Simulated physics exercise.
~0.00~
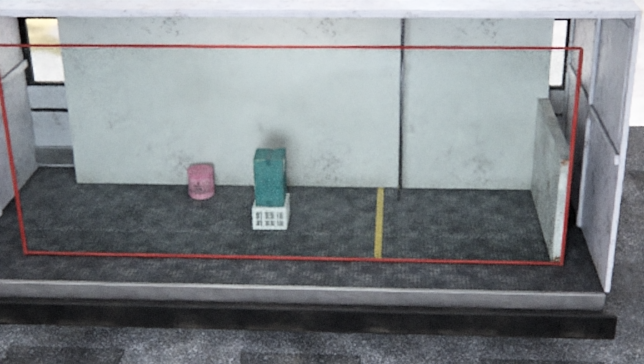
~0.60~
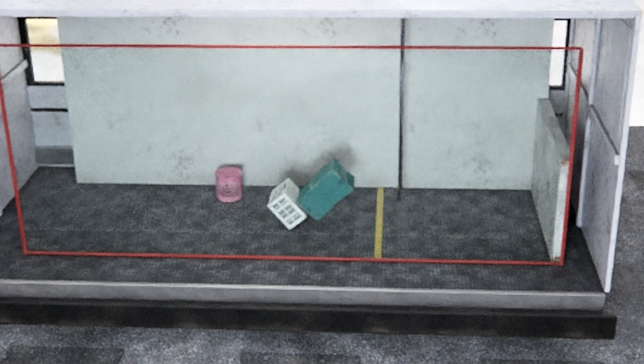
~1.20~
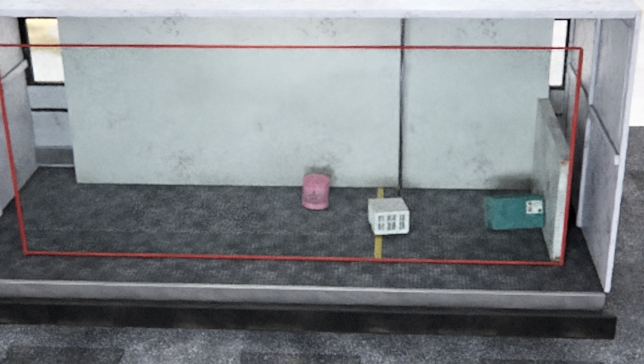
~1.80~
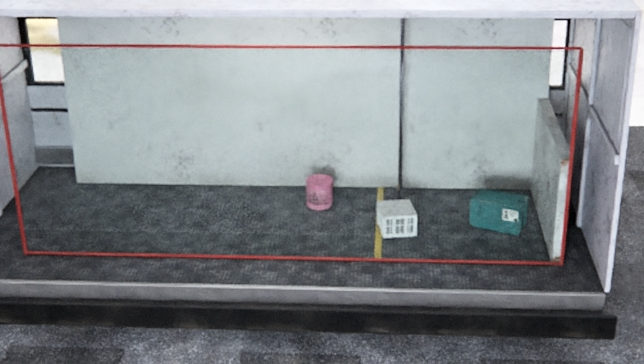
At the start, a teal pack stands upright on top of a white crate in a grey bay, with a pink bucket to the left and a yellow line on the floor to the right. The pack tips over to the right as the crate tilts beneath it, and the bucket moves right as well. The pack travels well past the line to the right wall and ends up on its side, while the crate turns over and reaches the line. The pack then shifts slightly back left, and the crate and bucket edge right. Finally, the crate lies just past the line, with the bucket short of it.
